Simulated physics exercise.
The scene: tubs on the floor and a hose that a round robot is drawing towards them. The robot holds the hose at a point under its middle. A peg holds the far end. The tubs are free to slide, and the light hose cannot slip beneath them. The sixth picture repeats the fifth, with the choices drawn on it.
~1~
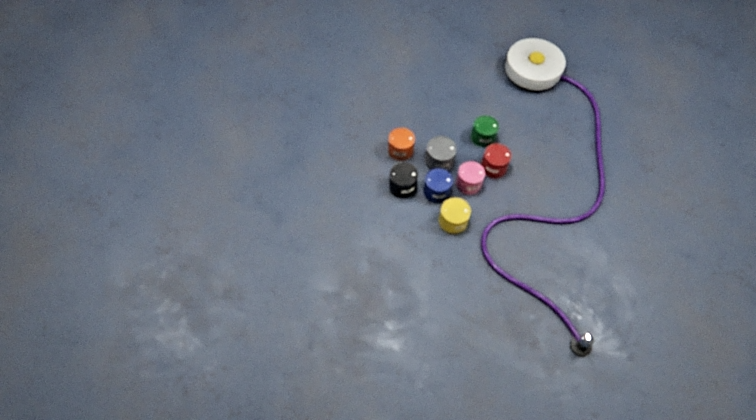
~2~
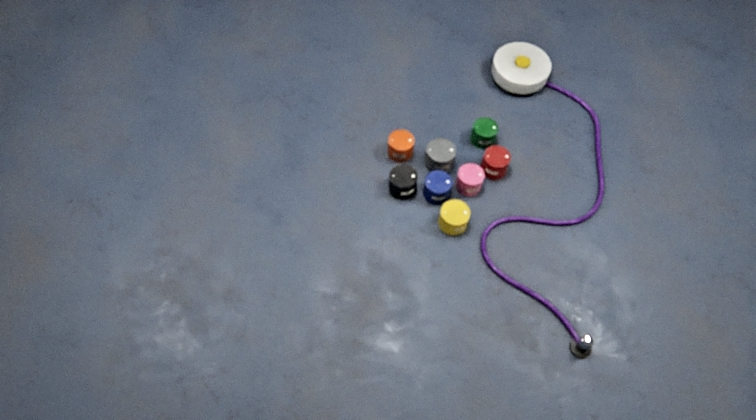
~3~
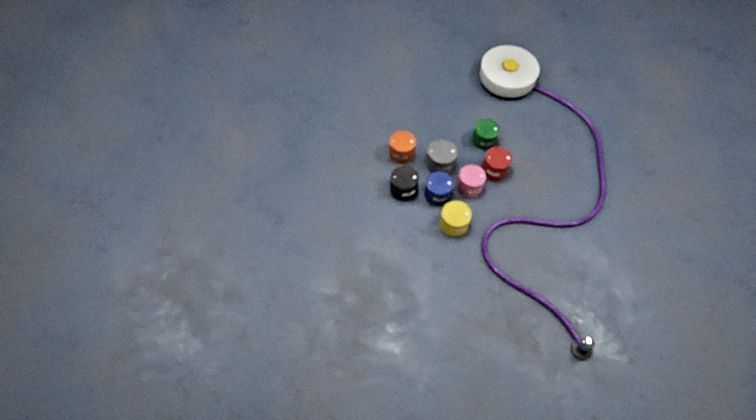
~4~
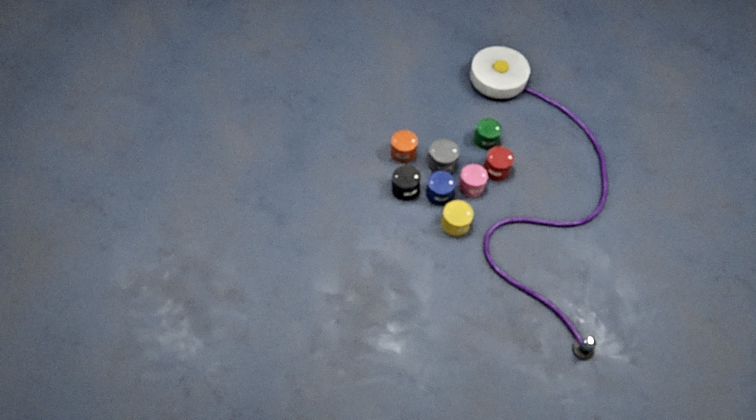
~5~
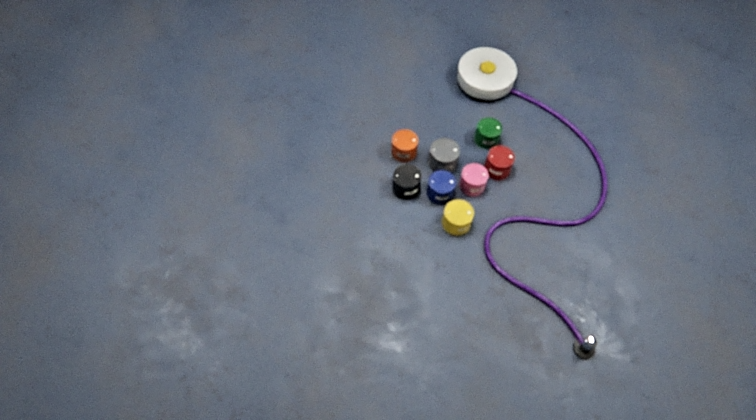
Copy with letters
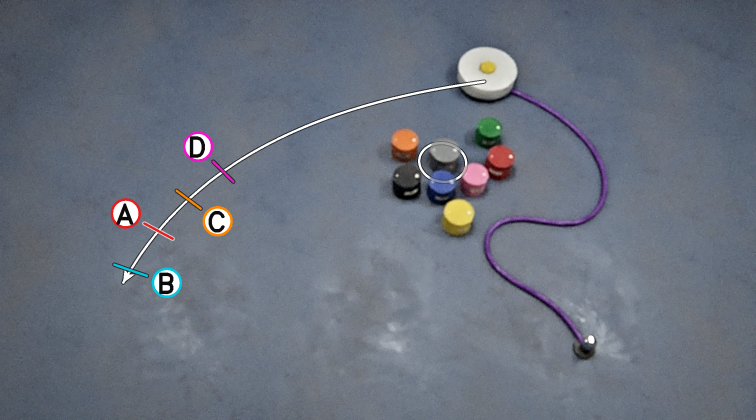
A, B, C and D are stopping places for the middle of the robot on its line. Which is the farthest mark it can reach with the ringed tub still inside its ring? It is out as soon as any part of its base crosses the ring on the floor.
It should halt at D.
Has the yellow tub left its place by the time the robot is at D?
No.
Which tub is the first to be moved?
The green tub.
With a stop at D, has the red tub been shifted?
Yes.
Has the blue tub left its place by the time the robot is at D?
No.
On the marked copy, A at (158, 231); B at (131, 270); C at (188, 199); D at (223, 171); the ring at (443, 162); the route from (485, 82) via (286, 135) to (123, 283).
With D. Early on, robot (392, 92); grey tub (444, 156).
Further on, robot (299, 122); grey tub (444, 156).
At the end, robot (221, 165); grey tub (443, 156); orange tub (404, 152); pink tub (467, 185); green tub (470, 161); red tub (490, 176); the grey tub is still in its ring.
As for the rest, A drags the ringed tub to (416, 190); B drags the ringed tub to (400, 211); C drags the ringed tub to (429, 172).
